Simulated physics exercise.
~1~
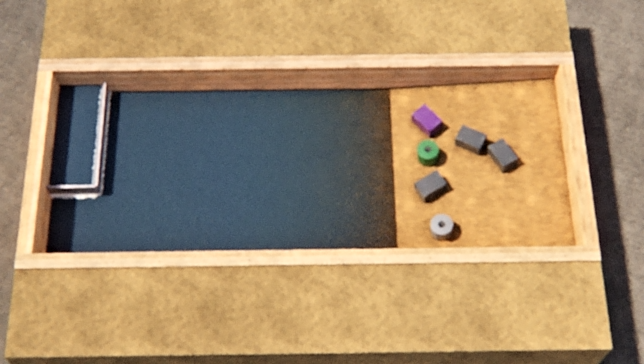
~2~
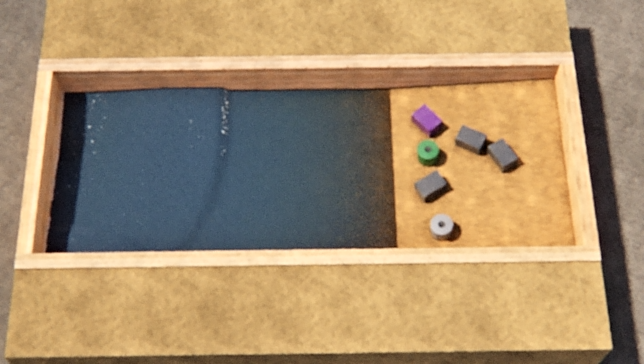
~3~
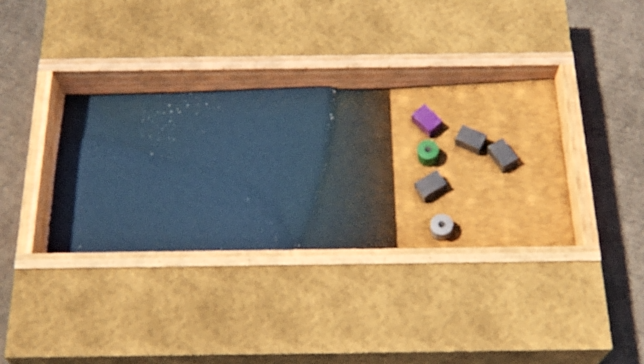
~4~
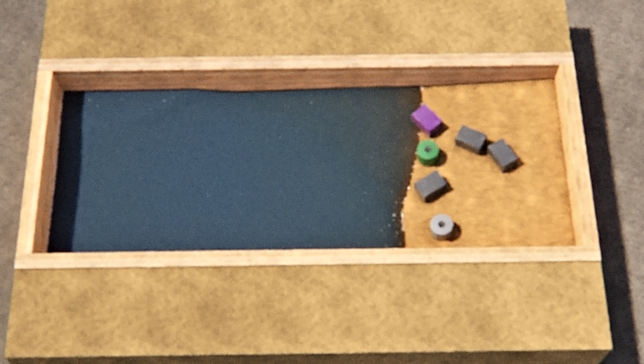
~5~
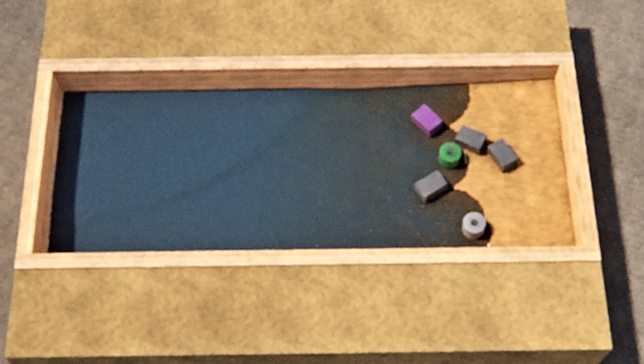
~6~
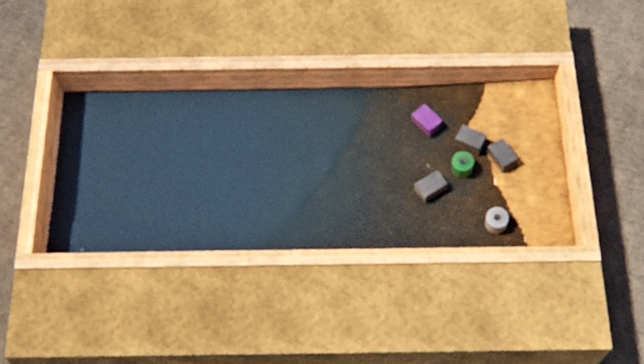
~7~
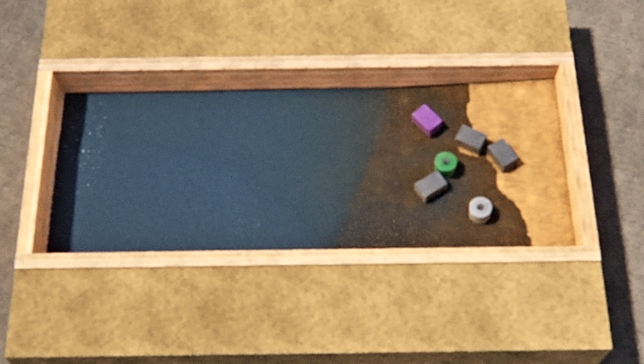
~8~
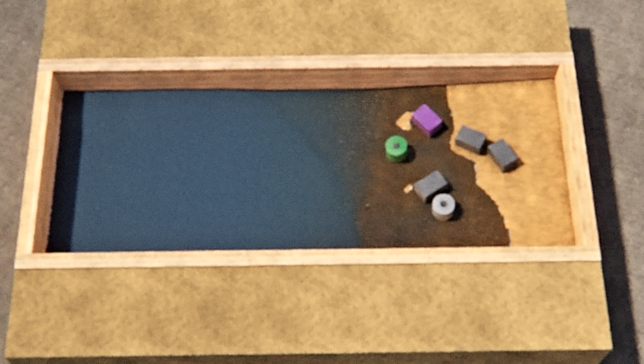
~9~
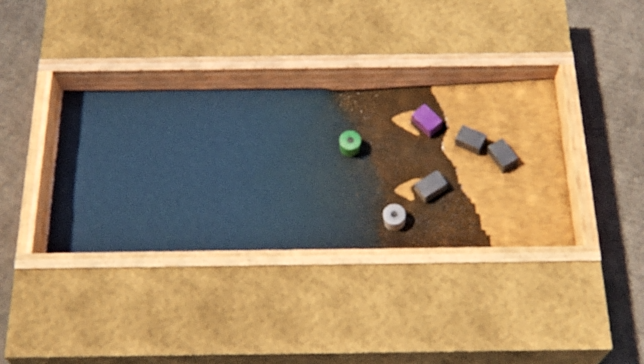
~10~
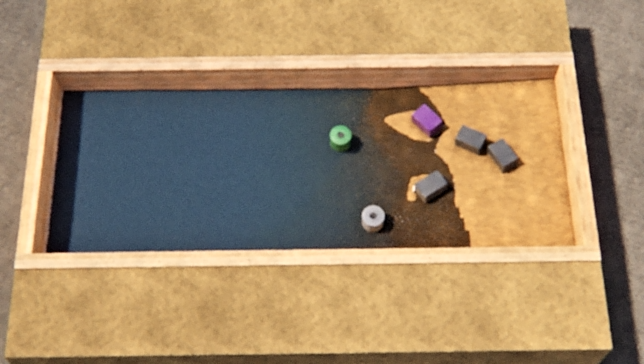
In a timber-walled channel, dark water lies to the left of a sandy slope where a purple crate, three grey crates, a green tub and a pale grey tub rest. The boarding at the far left vanishes, and a low wave travels right across the water. It reaches the sand and washes around the nearest objects, nudging both tubs to the right while the crates stay put. The water then draws back, leaving dark wet sand and carrying the tubs left past their starting places. At the end both tubs float near the water's edge, and all the crates remain in place.
